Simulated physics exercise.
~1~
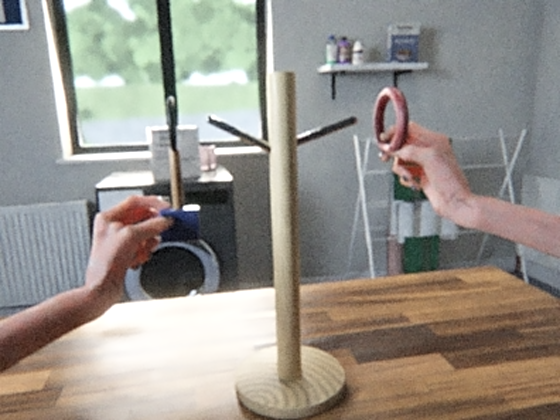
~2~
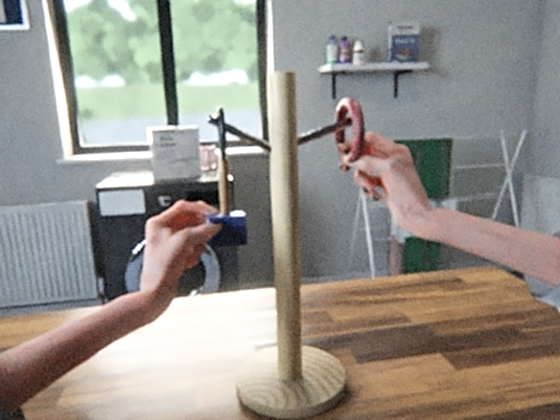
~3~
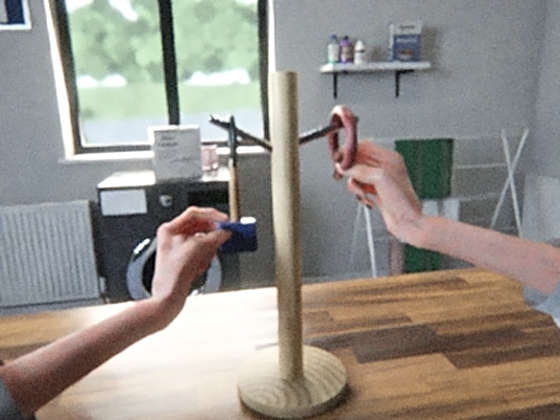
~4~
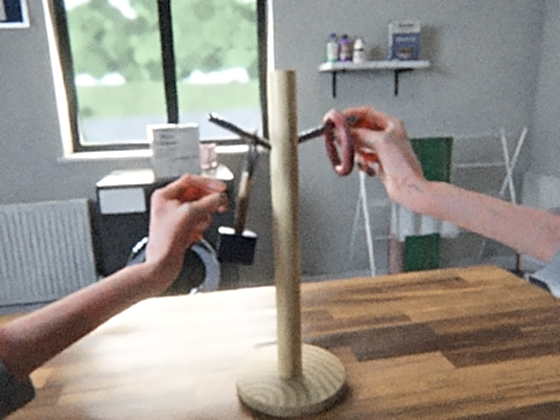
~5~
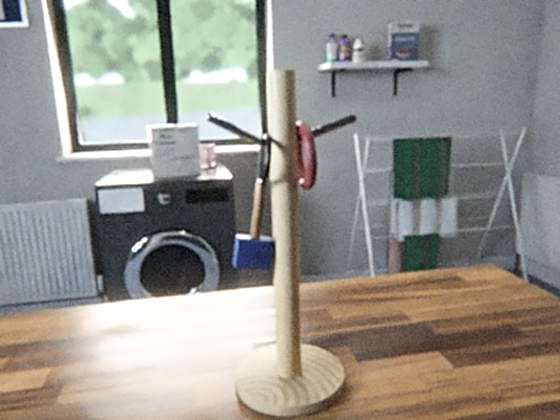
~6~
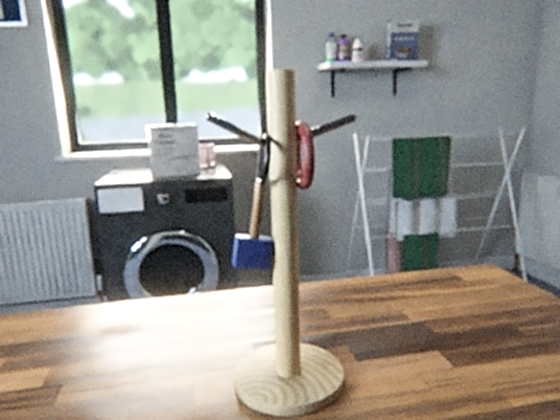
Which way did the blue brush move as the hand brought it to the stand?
The blue brush moved to the right, toward the wooden post.
